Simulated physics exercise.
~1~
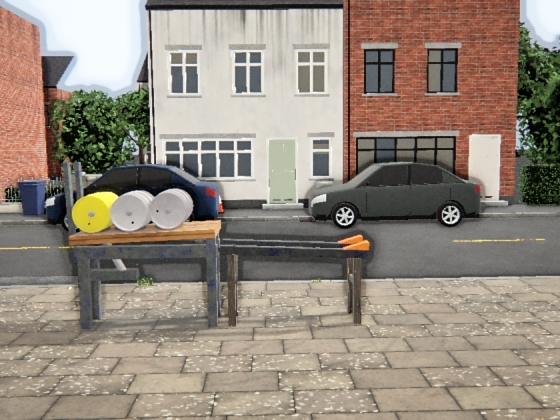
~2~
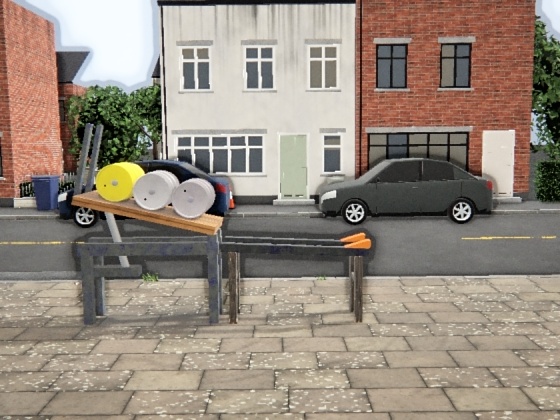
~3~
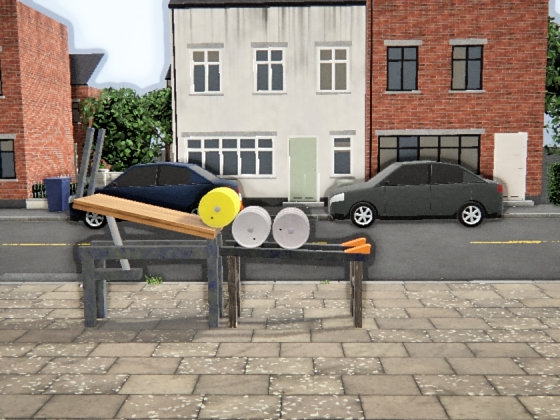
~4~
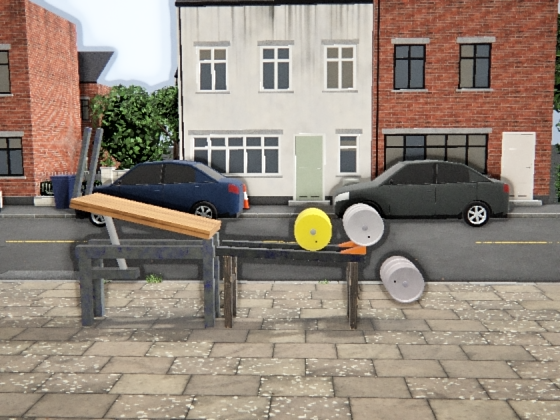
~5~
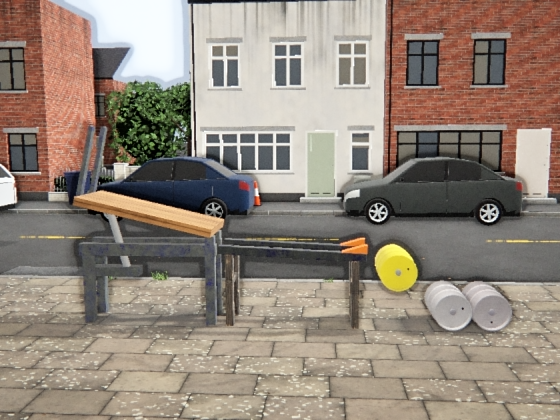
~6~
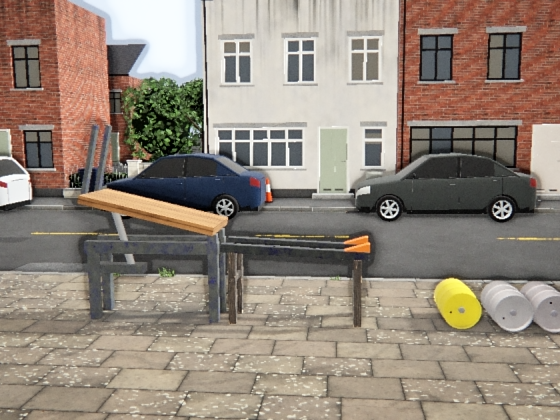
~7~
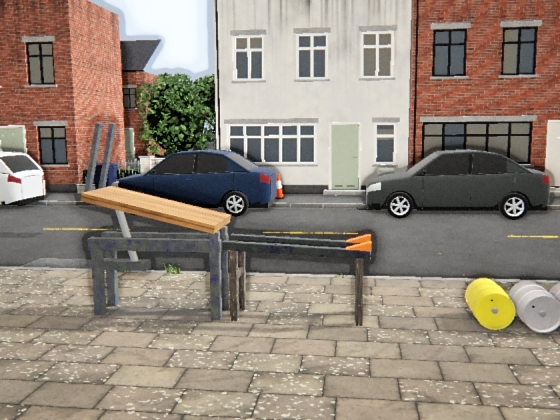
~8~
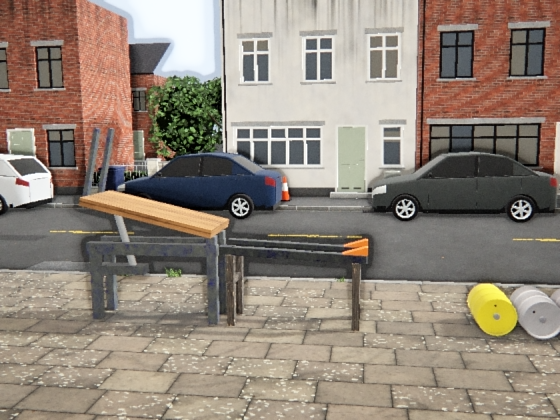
A white house and a red brick house stand across a street, seen from the near pavement as the view drifts slightly sideways, with a blue car and a dark grey car parked outside. In front, a yellow keg and two pale grey ones lie end-on on a wooden deck beside a lower rack with orange tips at its right end. The deck tilts down to the right, and the kegs roll onto the rack. The grey pair leads over the far end, and the yellow one follows. All three drop to the paving and roll right, finishing side by side, yellow leftmost.
